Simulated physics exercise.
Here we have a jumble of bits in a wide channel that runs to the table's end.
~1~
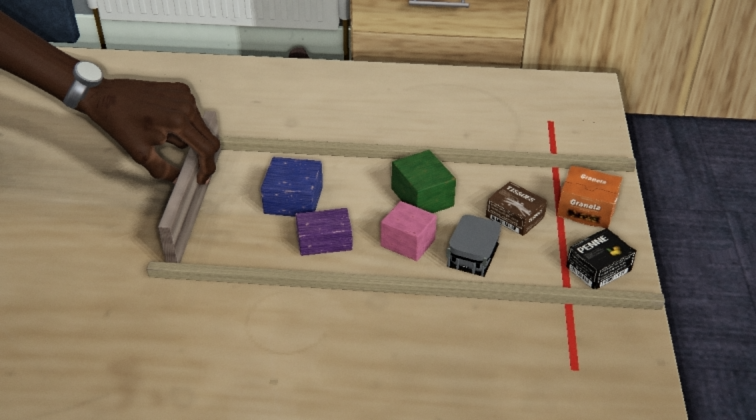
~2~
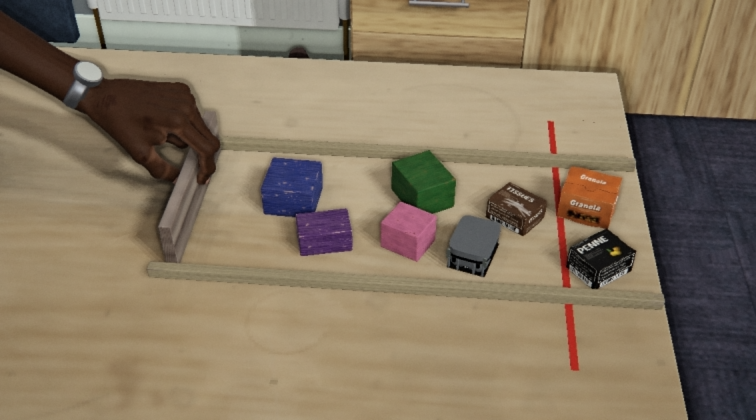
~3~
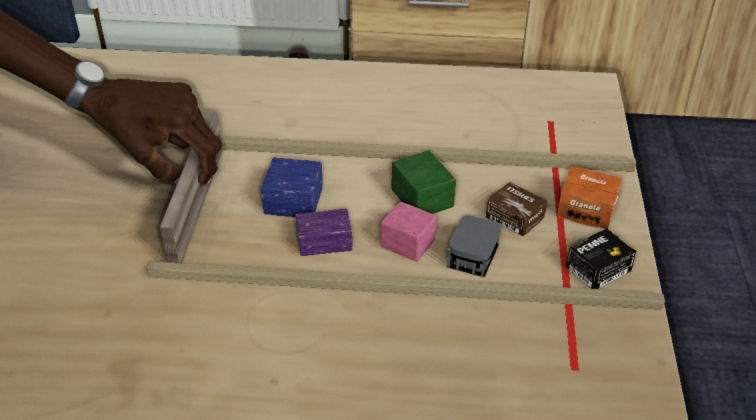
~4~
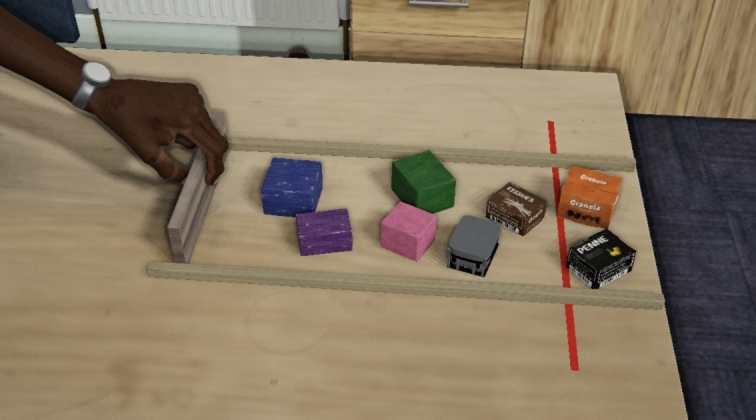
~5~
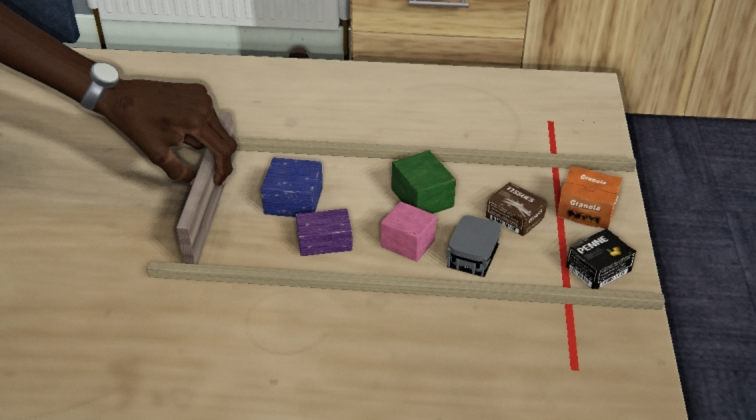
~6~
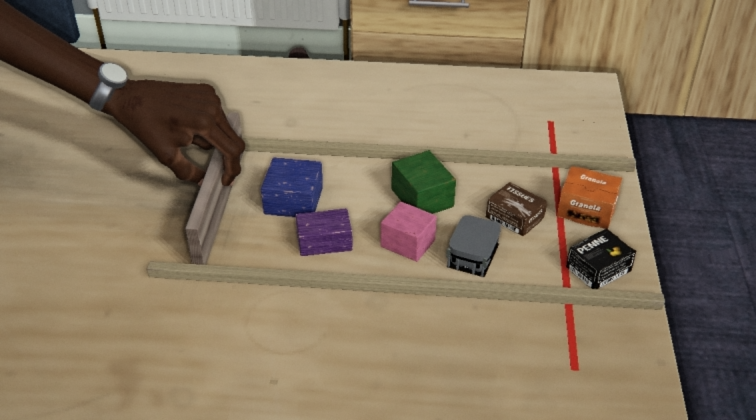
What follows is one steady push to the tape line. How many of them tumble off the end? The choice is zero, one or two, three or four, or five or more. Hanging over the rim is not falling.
The number that fall off is three or four.
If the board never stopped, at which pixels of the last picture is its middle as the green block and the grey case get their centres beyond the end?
For the green block at (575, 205), for the grey case at (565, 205).
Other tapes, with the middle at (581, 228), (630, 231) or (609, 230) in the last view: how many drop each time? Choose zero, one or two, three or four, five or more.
For each place: At least five; 5 or more; five or more.
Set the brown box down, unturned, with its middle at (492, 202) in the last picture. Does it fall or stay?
The brown box comes down.
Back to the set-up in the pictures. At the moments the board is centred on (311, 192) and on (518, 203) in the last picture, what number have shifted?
First 2, then 8.
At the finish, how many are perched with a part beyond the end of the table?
The number is 3.
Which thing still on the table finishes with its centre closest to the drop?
That is the grey case.
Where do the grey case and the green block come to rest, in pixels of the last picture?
The grey case stops around (656, 270); the green block around (634, 191).
Soon after, none off yet; black box at rest near (600, 259); orange box at rest near (589, 198); brown box at rest near (516, 209).
In the end, the number that fall off is three or four; gone, brown box, orange box and black box.
